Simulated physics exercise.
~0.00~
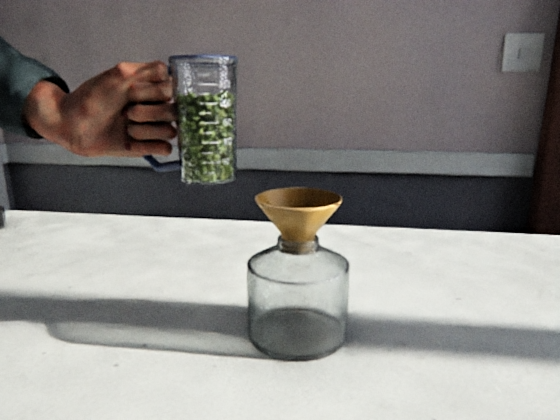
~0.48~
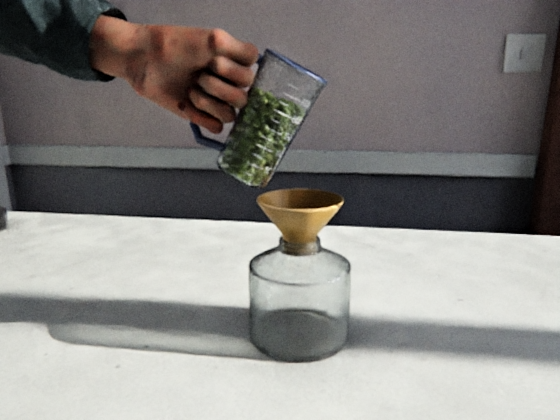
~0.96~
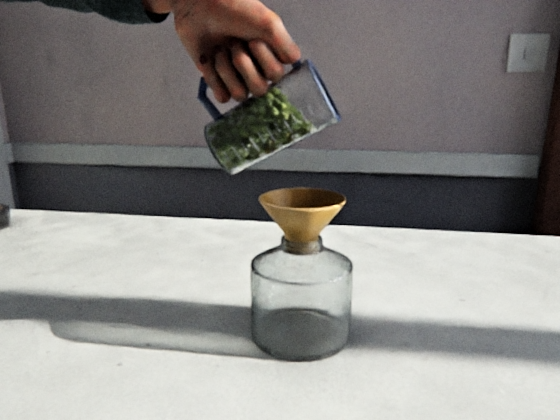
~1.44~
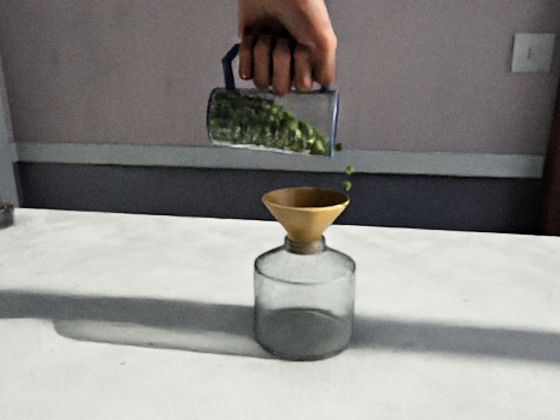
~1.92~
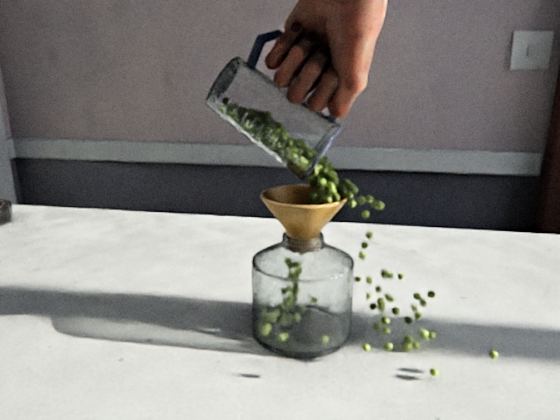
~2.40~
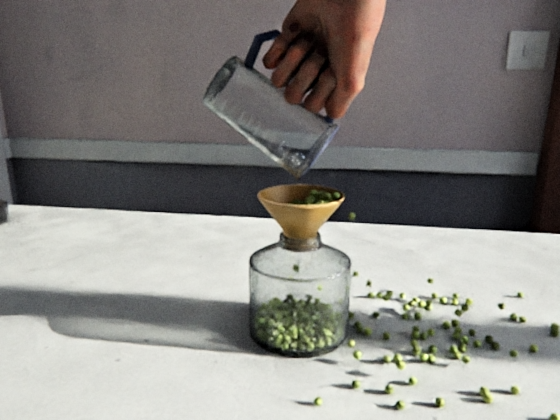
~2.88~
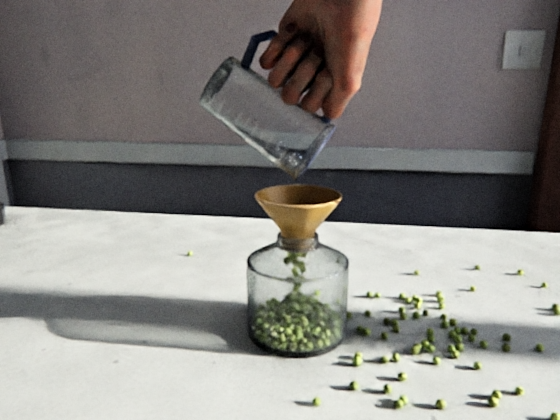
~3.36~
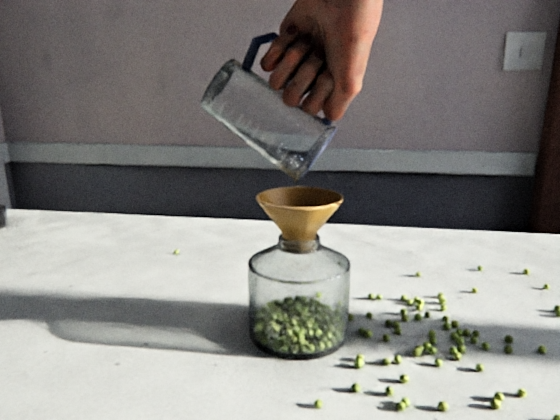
A hand holding a clear measuring cup filled with green peas carries it rightward from the left until it hangs above a glass jar with a tan funnel in its neck. As it moves, the hand tips the cup to the right, and soon it lies on its side with the first peas dropping from the rim. Tilted further, mouth down, the cup pours a rush of peas, some falling through the funnel and others scattering over the white table to the right. The last peas drain from the funnel. Finally, the emptied cup stays tipped above the partly filled jar, with stray peas around it.
